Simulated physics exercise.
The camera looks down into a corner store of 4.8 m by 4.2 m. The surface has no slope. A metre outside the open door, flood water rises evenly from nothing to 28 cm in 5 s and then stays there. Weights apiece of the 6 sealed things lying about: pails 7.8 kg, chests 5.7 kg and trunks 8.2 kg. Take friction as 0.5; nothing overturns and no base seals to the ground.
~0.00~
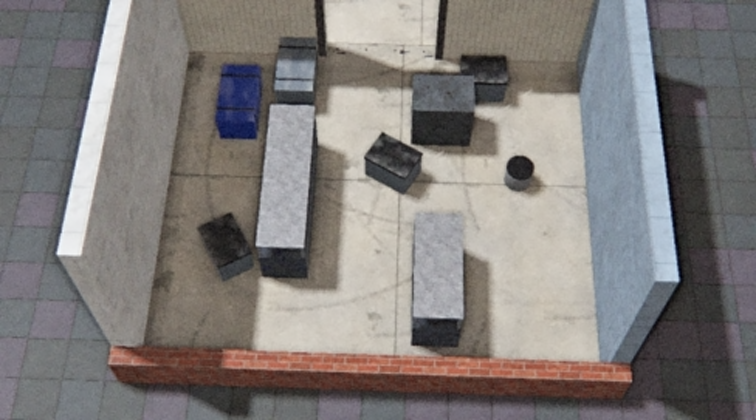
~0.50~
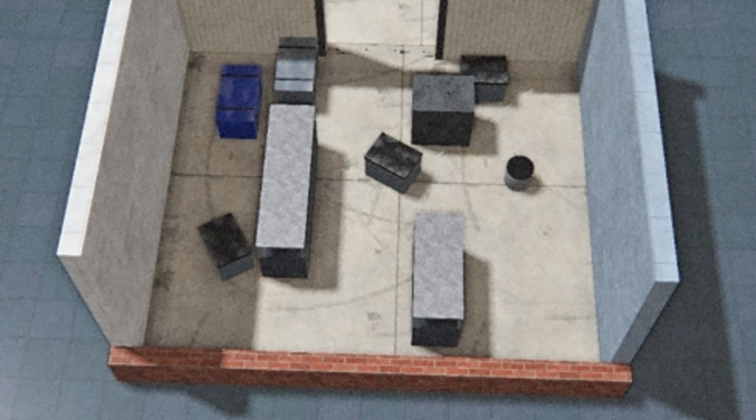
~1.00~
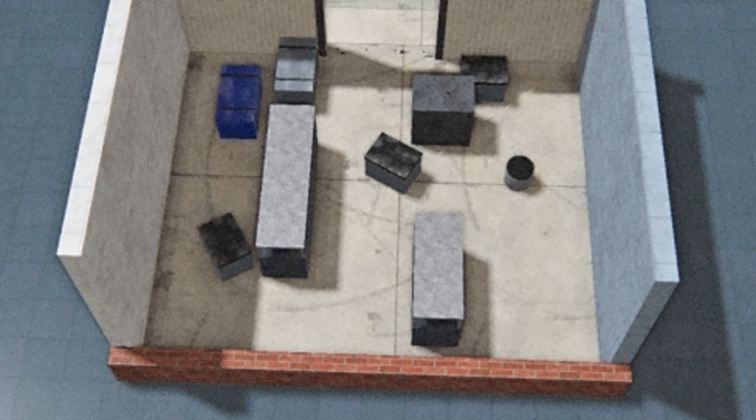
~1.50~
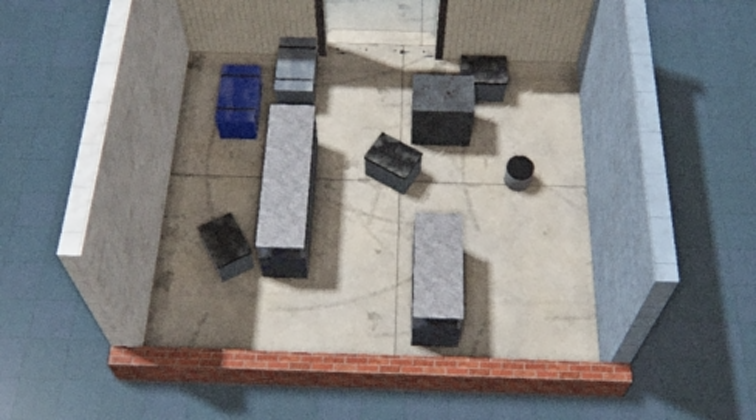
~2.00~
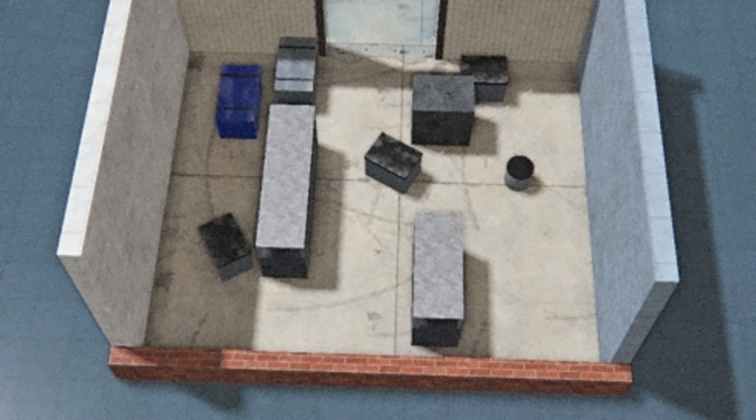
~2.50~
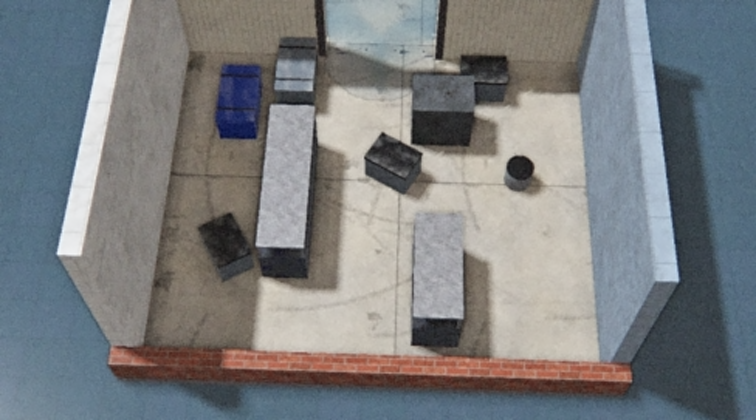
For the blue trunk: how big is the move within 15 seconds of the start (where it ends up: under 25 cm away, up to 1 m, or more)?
The blue trunk gets carried off.
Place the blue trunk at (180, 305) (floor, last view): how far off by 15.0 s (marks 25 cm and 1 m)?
It travels far.
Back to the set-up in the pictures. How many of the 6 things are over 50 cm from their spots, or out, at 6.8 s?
2 of them.
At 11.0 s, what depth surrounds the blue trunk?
About 9 cm.
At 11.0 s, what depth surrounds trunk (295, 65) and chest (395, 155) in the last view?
Roughly 10 and 19 cm.
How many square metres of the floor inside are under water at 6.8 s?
Some 16 m2.
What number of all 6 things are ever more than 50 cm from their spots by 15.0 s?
I count 5.
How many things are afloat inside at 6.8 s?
2 of them.
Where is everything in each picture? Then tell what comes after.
The first picture shows the blue trunk at (238, 92) rests on the ground; water covers 0.0 m2; 0 of 6 have shifted.
The second picture shows the blue trunk at (238, 92), on the bottom; water covers 0.0 m2; 0 of 6 have shifted.
The third picture shows the blue trunk at (238, 92) rests on the ground; water covers 0.0 m2; 0 of 6 have shifted.
The fourth picture shows the blue trunk at (238, 92) rests on the ground; 0.0 m2 under water; 0 of 6 have shifted.
The fifth picture shows the blue trunk at (238, 92) rests on the ground; 0.0 m2 under water; 0 of 6 have shifted.
The sixth picture shows the blue trunk at (238, 92), on the bottom; 0.6 m2 under water; 0 of 6 have shifted.
After 3.5 s the blue trunk is near (238, 92), 0.0 m from its start, aground; 0 afloat.
After 6.8 s the blue trunk is near (195, 76), 0.6 m from its start, aground; 2 afloat.
After 11.0 s the blue trunk is near (281, 45), 0.8 m from its start, afloat; 5 afloat.
After 15.0 s the blue trunk is near (353, 172), 1.8 m from its start, afloat; 6 afloat.
